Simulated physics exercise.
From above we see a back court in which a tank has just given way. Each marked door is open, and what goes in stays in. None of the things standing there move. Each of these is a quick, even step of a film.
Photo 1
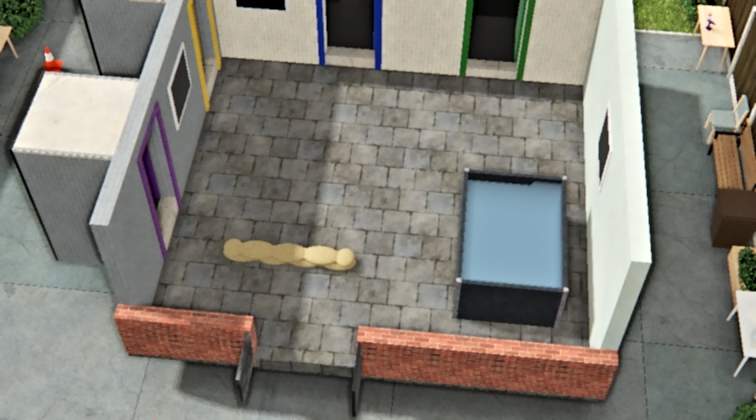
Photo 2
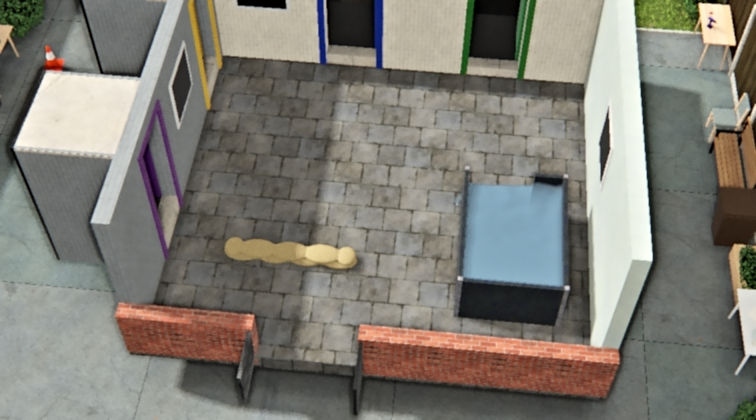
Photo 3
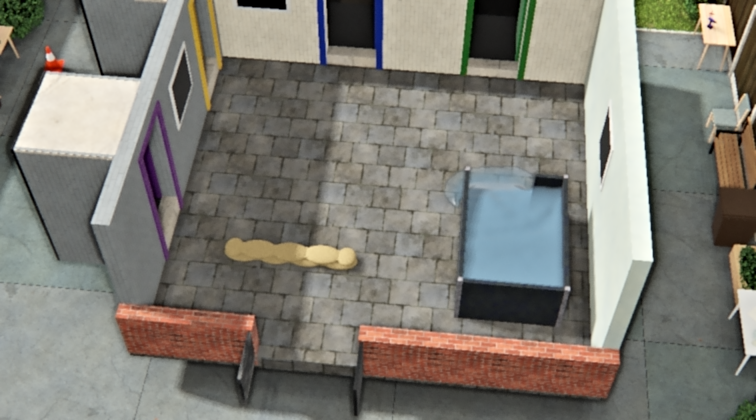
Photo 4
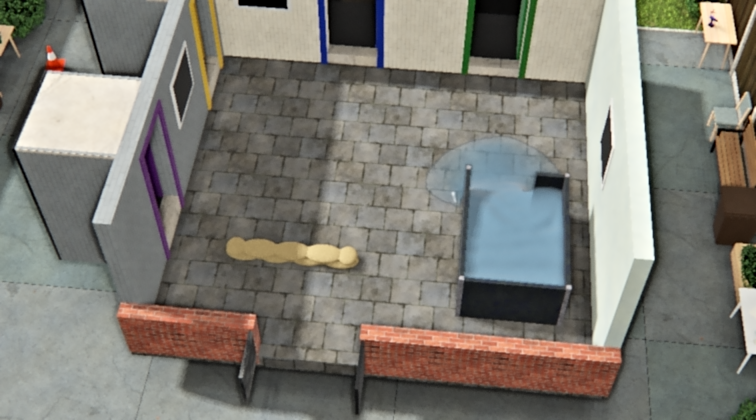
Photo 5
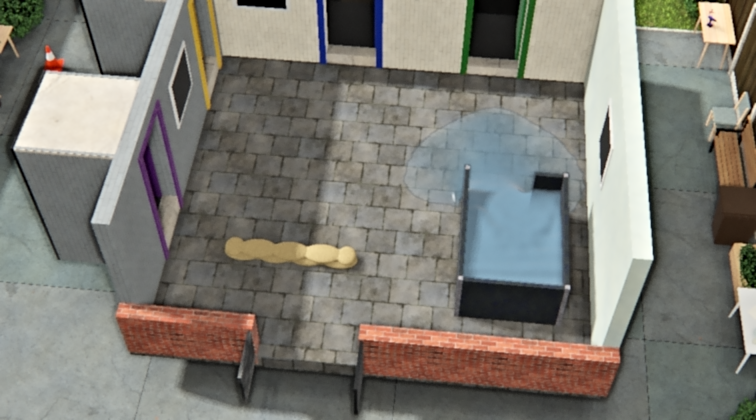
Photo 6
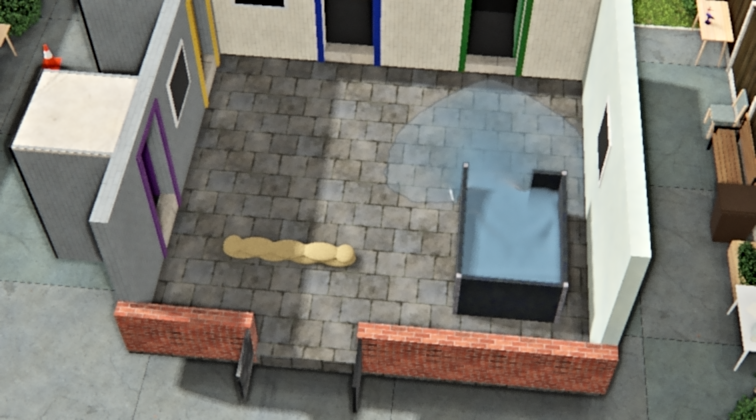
Water poured out through the far side of a dark, open-topped tank in a paved courtyard, then fanned out across the paving toward the back wall while the tan, lumpy row lay still.
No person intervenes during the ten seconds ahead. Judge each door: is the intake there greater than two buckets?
Blue door, not greater; yellow door, not greater; green door, greater; purple door, not greater.
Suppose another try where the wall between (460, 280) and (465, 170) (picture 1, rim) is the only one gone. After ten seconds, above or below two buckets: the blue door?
Check on blue - it keeps within bounds.
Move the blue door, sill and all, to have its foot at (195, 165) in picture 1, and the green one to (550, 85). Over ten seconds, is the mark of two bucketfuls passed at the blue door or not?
I'd say the blue one doesn't reach it.
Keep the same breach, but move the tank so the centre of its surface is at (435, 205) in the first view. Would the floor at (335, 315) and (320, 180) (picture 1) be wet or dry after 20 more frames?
Parched, parched.
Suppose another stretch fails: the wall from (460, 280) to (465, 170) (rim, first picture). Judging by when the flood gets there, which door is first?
First: The door marked purple.
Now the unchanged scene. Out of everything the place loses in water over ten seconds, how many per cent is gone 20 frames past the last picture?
My figure: 80 percent.
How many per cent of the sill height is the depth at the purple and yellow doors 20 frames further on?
About 0 %, then 80 %.
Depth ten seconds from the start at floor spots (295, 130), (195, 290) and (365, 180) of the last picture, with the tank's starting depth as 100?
The depth comes out near 8, 12 and 2 per cent.
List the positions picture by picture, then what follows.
In the first picture, the tank at (513, 231) is whole and still.
In the second picture, the front is at (458, 200), out from the gap on the tank's far side.
In the third picture, the front is at (518, 172), out from the gap on the tank's far side.
In the fourth picture, the front is at (510, 140), out from the gap on the tank's far side.
In the fifth picture, water pours out on the tank's far side and has run to (496, 111).
In the sixth picture, water pours out on the tank's far side and has run to (485, 83).
A moment on, water covers 30 % of the floor; the blue door not reached, the yellow door not reached, the green door over two buckets in, the purple door not reached.
Next, water covers 40 % of the floor; the blue door wet at the sill, nothing in, the yellow door not reached, the green door far over two buckets in, the purple door not reached.
Then, water covers 45 % of the floor; the blue door wet at the sill, nothing in, the yellow door wet at the sill, nothing in, the green door far over two buckets in, the purple door not reached.
Later, water covers 70 % of the floor; the blue door wet at the sill, nothing in, the yellow door wet at the sill, nothing in, the green door far over two buckets in, the purple door wet at the sill, nothing in.
In the end, water covers 95 % of the floor; the blue door wet at the sill, nothing in, the yellow door wet at the sill, nothing in, the green door far over two buckets in, the purple door wet at the sill, nothing in.
